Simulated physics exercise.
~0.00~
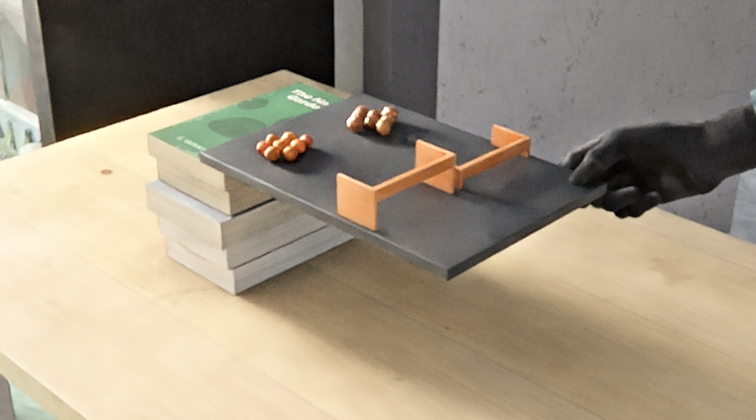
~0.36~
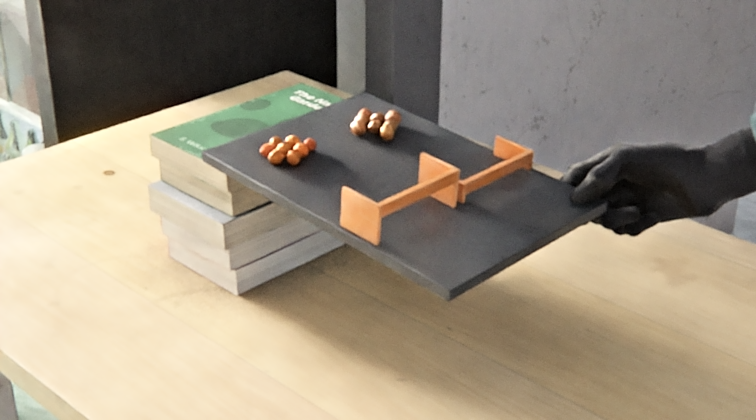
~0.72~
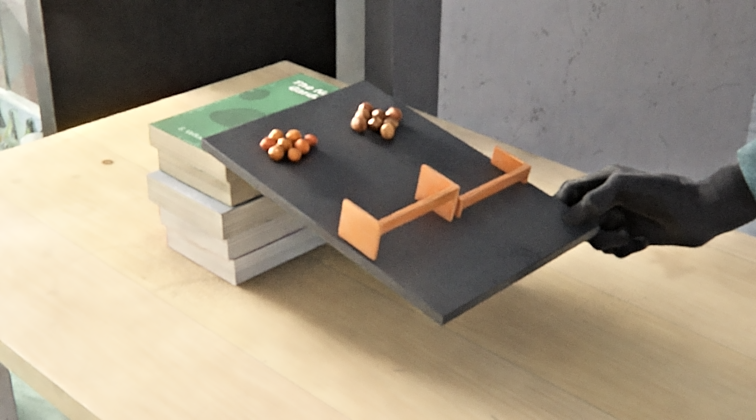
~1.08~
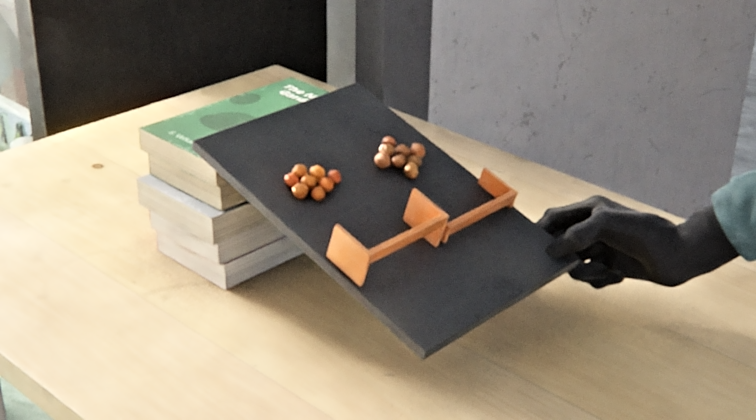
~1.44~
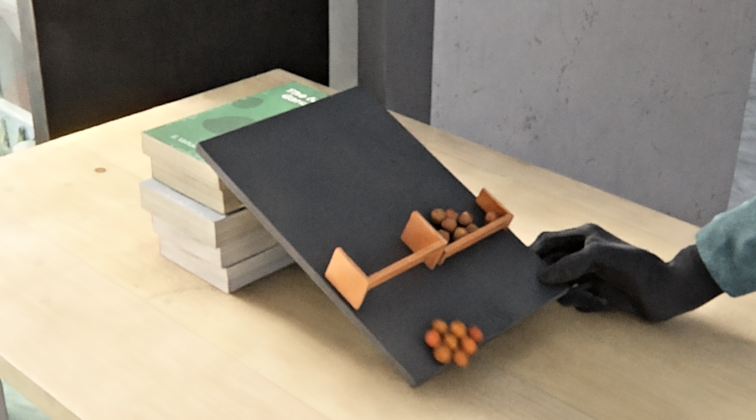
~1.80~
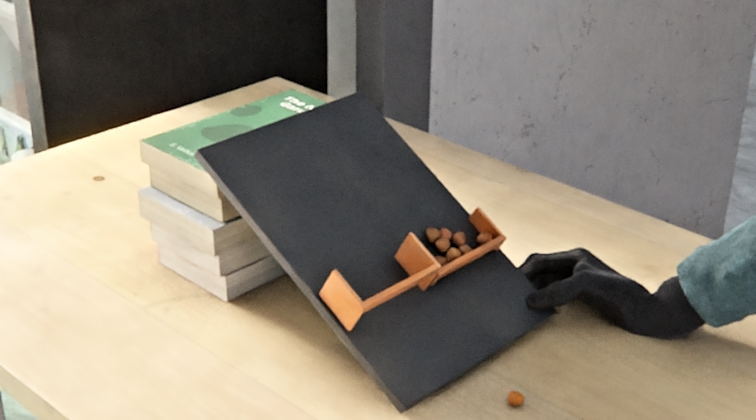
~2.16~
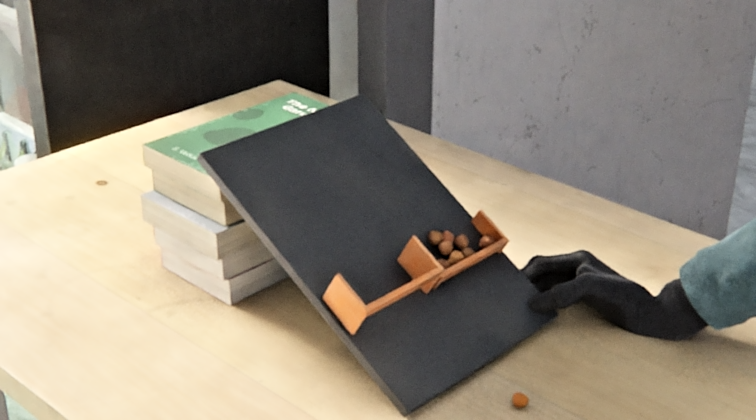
A gloved hand lowers a dark board; one cluster slides under its bar, another lodges.
